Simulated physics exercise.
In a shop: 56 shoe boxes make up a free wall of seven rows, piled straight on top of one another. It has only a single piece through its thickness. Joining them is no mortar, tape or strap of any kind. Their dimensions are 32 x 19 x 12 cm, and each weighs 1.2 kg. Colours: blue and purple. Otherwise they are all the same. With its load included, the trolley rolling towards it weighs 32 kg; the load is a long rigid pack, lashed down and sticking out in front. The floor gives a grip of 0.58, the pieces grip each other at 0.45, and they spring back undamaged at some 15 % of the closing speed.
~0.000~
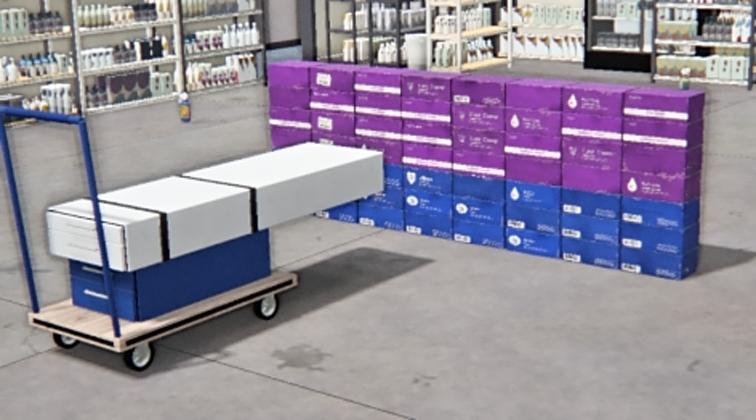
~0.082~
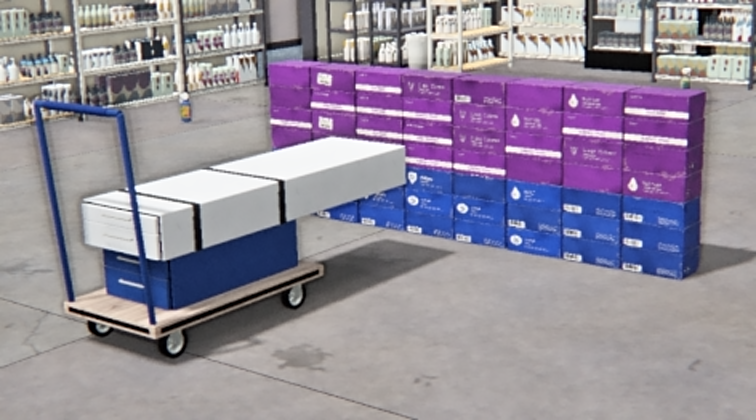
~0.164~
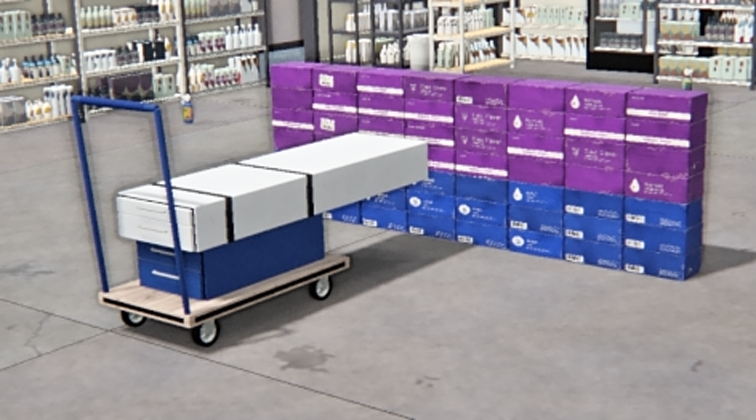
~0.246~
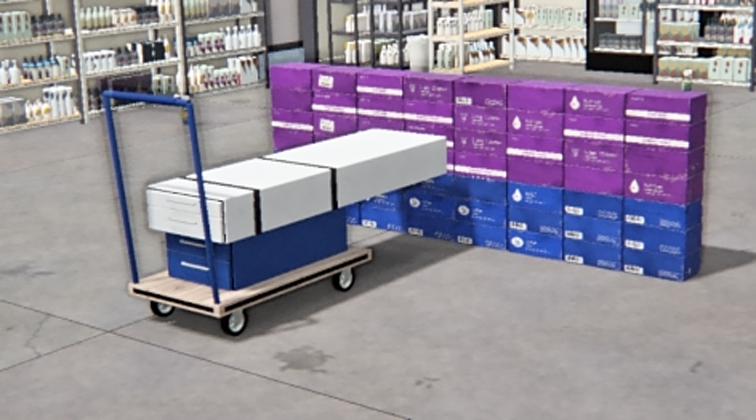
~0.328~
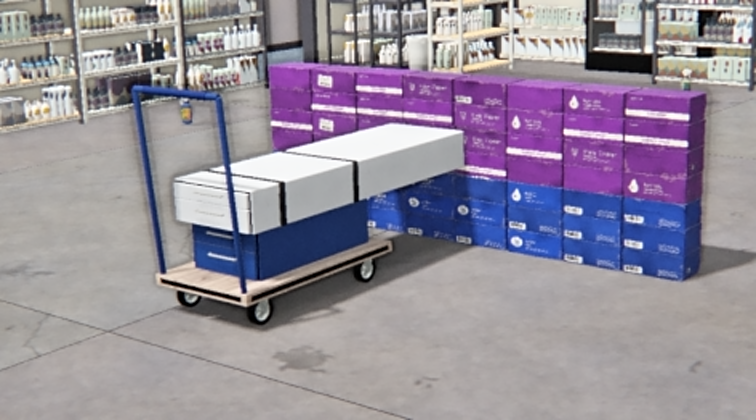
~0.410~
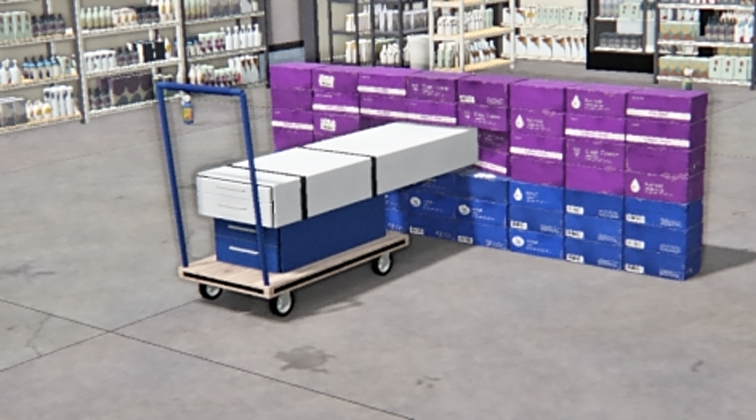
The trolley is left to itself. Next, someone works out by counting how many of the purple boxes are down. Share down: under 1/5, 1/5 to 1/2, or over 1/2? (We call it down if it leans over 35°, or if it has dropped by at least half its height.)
Share down: Middling, a fifth to half.
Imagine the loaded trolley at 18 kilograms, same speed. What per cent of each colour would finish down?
Colour by colour that makes blue 10, purple 40 percent.
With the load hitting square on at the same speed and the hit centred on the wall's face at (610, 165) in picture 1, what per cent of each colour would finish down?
The blue ones would be 20 per cent down and the purple ones 30 per cent.
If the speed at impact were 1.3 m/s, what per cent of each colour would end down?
You'd end up with blue at 10 per cent down and purple at 40 per cent.
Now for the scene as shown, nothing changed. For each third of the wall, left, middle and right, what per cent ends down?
Left third 20 per cent, middle 60 per cent, right 0 per cent.
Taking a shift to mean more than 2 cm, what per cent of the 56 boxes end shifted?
40 percent of them have shifted.
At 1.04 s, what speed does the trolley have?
Speed: Around 0.6 m/s.
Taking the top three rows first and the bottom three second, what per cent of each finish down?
From above it's 30%, from below it's 10%.
By 0.68 s, load 51 cm past the wall's line, still rolling; 5 of the 32 purple boxes down (5 of 56 in all colours); top purple box tilted 7°.
By 1.04 s, load 87 cm past the wall's line, still rolling; 11 of the 32 purple boxes down (11 of 56 in all colours); top purple box tilted 64°, 32 cm lower.
When it is over (2.2 s), load 98 cm past the wall's line, stopped; 11 of the 32 purple boxes down (13 of 56 in all colours); top purple box upside down; top blue box unmoved. That is 34 per cent. In pixels of the last frame, middles, top purple box near (627, 226), top blue box near (348, 166).
